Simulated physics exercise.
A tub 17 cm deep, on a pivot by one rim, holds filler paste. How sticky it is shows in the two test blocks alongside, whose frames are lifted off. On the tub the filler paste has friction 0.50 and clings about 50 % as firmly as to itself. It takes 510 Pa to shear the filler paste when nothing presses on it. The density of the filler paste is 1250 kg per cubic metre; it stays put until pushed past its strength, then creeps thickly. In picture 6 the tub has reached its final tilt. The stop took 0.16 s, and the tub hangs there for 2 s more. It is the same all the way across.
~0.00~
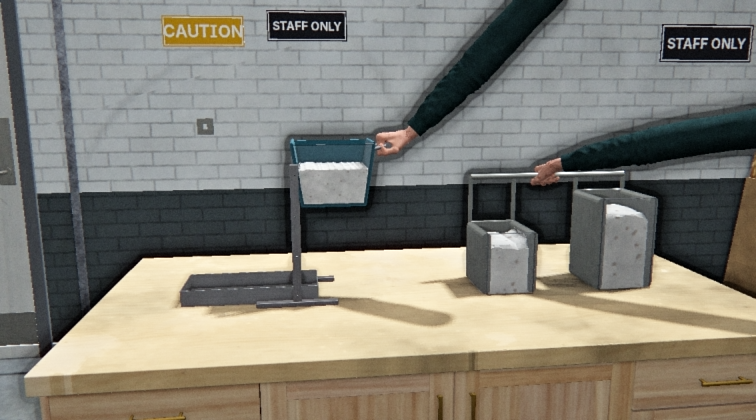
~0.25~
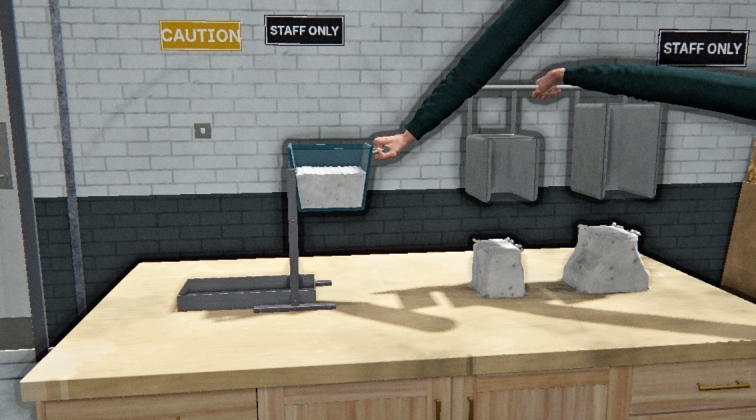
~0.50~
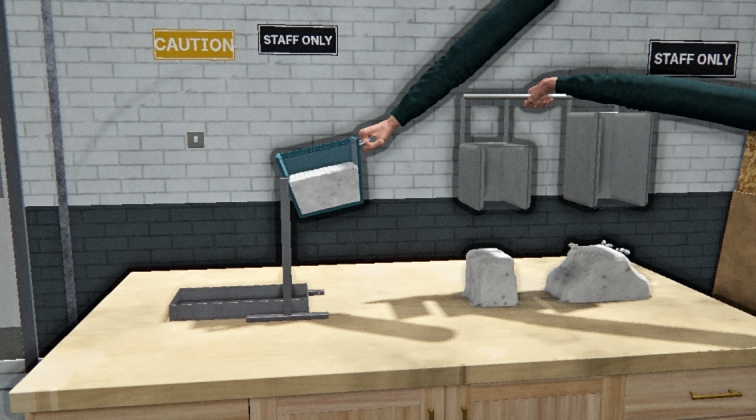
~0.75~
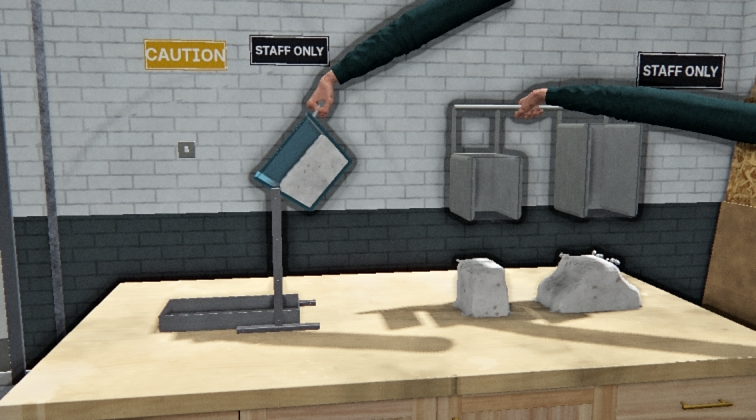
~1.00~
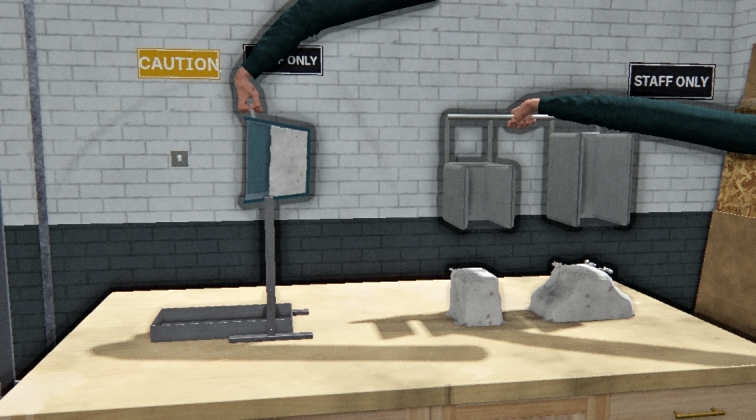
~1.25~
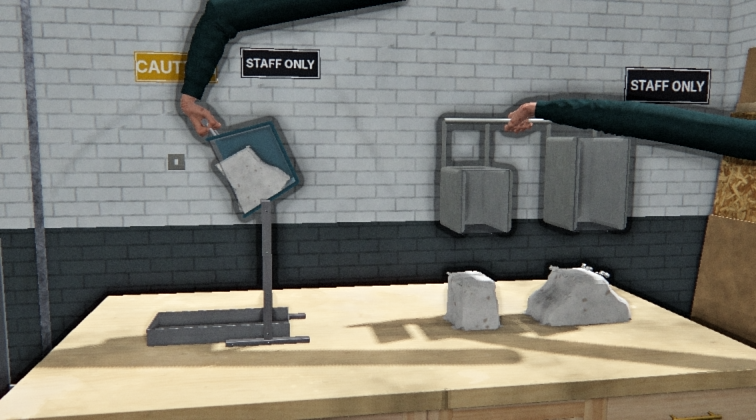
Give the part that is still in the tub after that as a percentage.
About 0 %.
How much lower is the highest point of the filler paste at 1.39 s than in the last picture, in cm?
About 10 cm.
By 1.39 s, the tub is at 114 degrees and holds 23 %.
By 1.56 s, the tub is at 114 degrees and holds 0 %.
By 1.73 s, the tub is at 114 degrees and holds 0 %.
By 1.90 s, the tub is at 114 degrees and holds 0 %.
By 3.25 s, at the end, the tub is at 114 degrees and holds 0 %.
